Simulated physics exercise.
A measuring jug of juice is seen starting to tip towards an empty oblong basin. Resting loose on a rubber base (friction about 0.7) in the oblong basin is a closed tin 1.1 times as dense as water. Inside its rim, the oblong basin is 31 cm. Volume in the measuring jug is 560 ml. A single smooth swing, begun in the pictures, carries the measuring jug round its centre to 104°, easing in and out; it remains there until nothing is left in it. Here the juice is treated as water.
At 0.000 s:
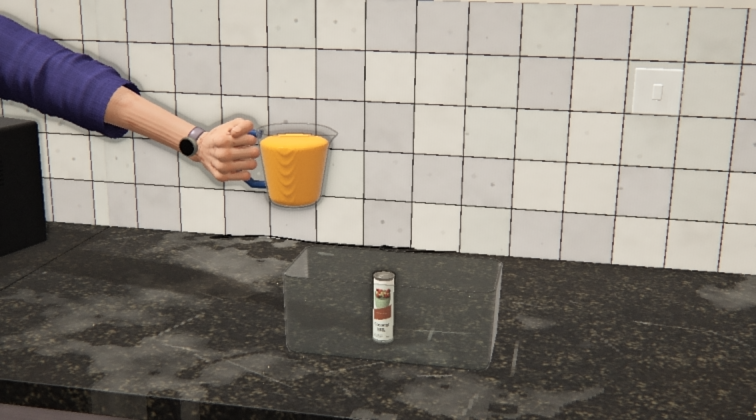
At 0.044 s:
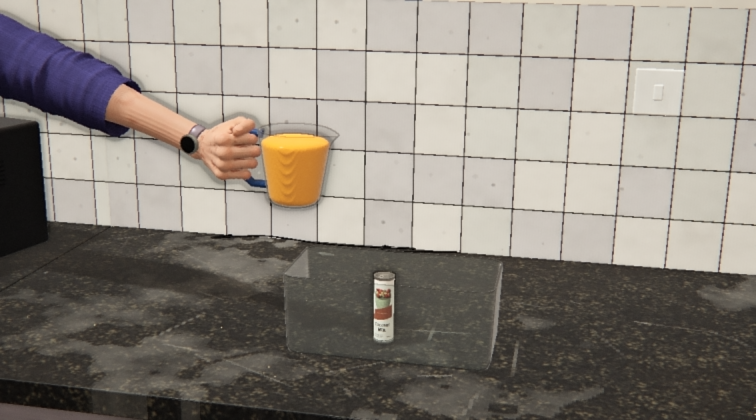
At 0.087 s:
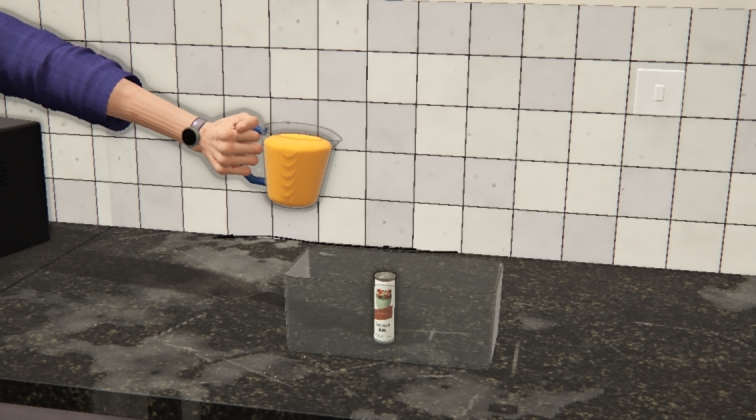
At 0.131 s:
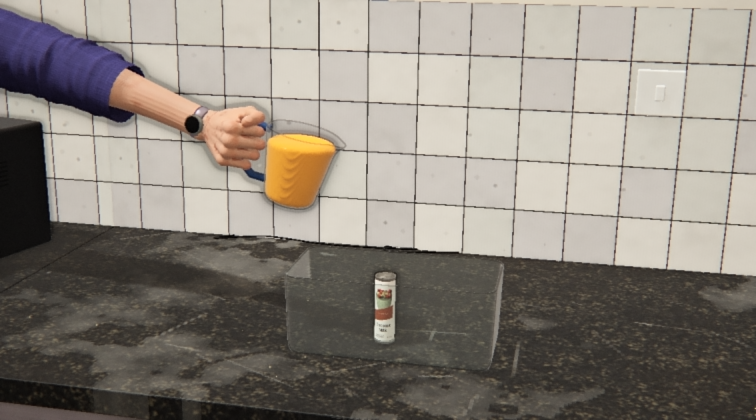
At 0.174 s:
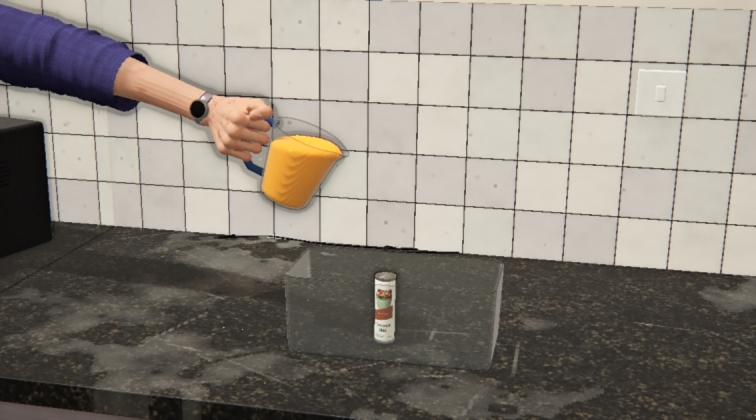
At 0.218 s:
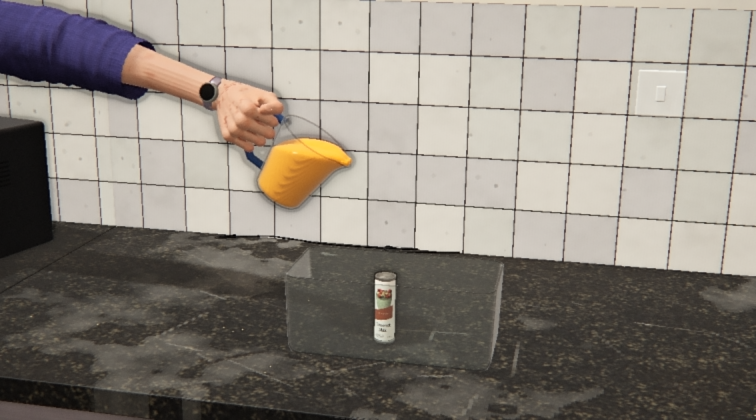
A hand tilts a measuring jug of orange juice rightward above a clear oblong basin holding a tin.
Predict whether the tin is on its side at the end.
It ends up tipped.
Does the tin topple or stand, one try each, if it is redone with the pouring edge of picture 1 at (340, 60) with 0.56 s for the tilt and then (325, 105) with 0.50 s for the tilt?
Try 1: Still standing; try 2: Tipped over.
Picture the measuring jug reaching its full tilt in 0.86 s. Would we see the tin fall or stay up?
After the tilt, the tin has tipped over.
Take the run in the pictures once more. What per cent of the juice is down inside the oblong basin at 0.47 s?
About 24 per cent.
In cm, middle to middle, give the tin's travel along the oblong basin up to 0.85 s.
The tin has gone some 8 cm.
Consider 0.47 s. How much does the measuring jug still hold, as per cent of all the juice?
Roughly 44 per cent.
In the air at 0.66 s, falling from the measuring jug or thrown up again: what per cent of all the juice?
Around 14 per cent of the liquid is in flight.
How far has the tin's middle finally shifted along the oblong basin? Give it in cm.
Looks like roughly 10.0 cm in total.
After 0.47 s the tilt is 98° and 44 per cent is still to pour; the tin stands where it began.
After 0.66 s the tilt is 104° and 7 per cent is still to pour; the tin leans 5°.
After 0.85 s the tilt is 104° and 0 per cent is still to pour; the tin leans 58°.
After 1.06 s the tilt is 104° and 0 per cent is still to pour; the tin lies on its side.
In the end the tin lies on its side.
